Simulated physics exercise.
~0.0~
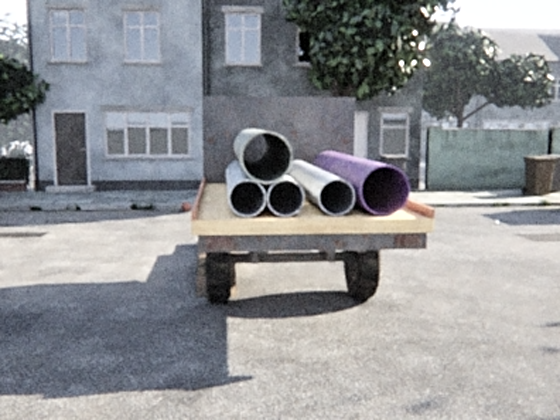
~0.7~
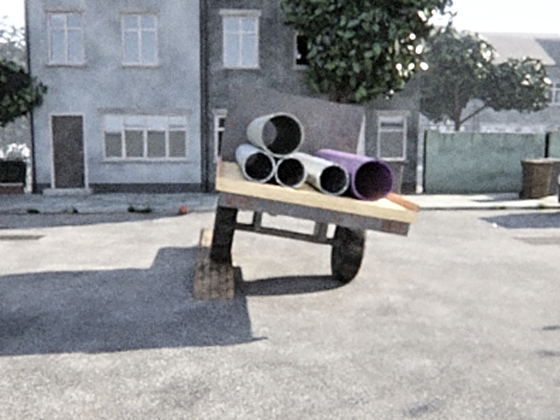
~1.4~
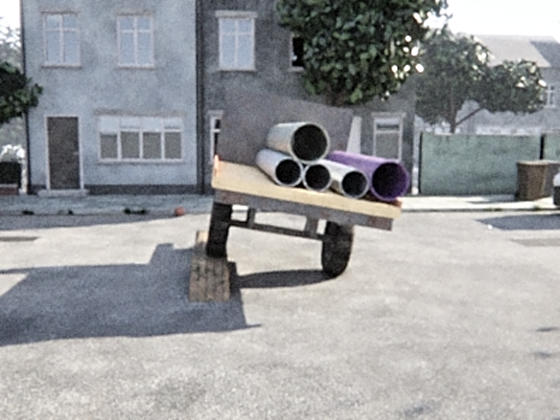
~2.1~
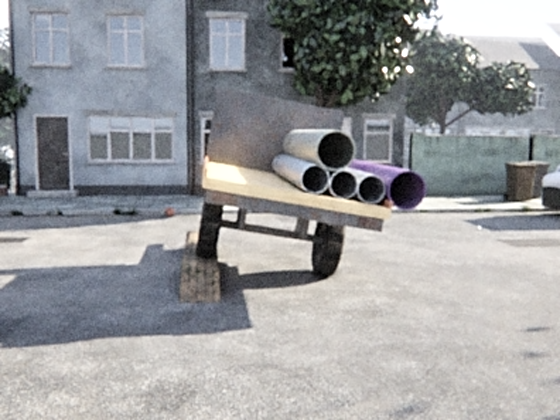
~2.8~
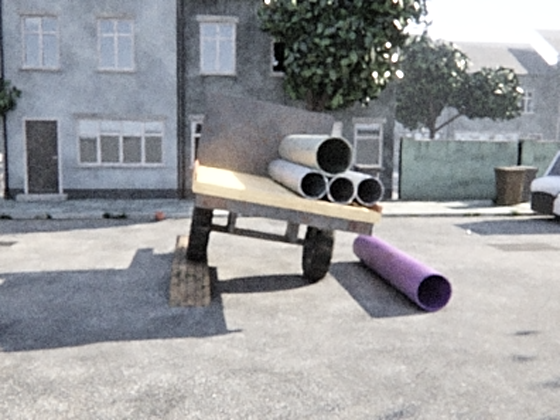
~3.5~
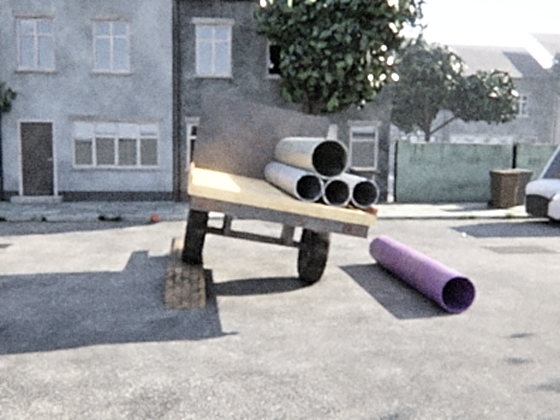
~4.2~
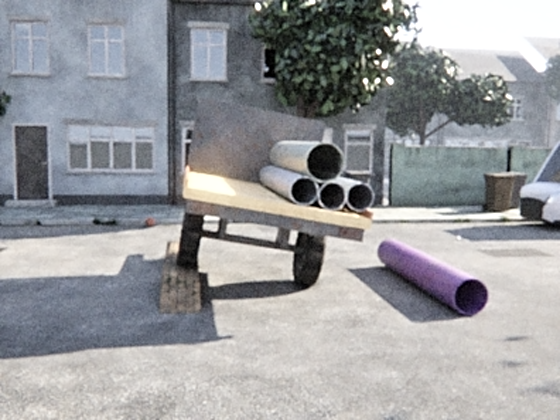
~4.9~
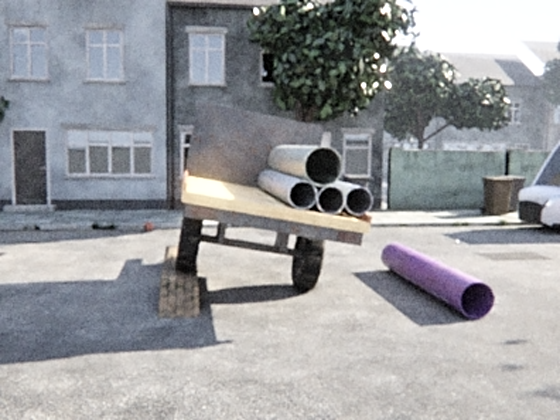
On a street, a flatbed trailer tilts on a ramp and a purple pipe rolls off right.
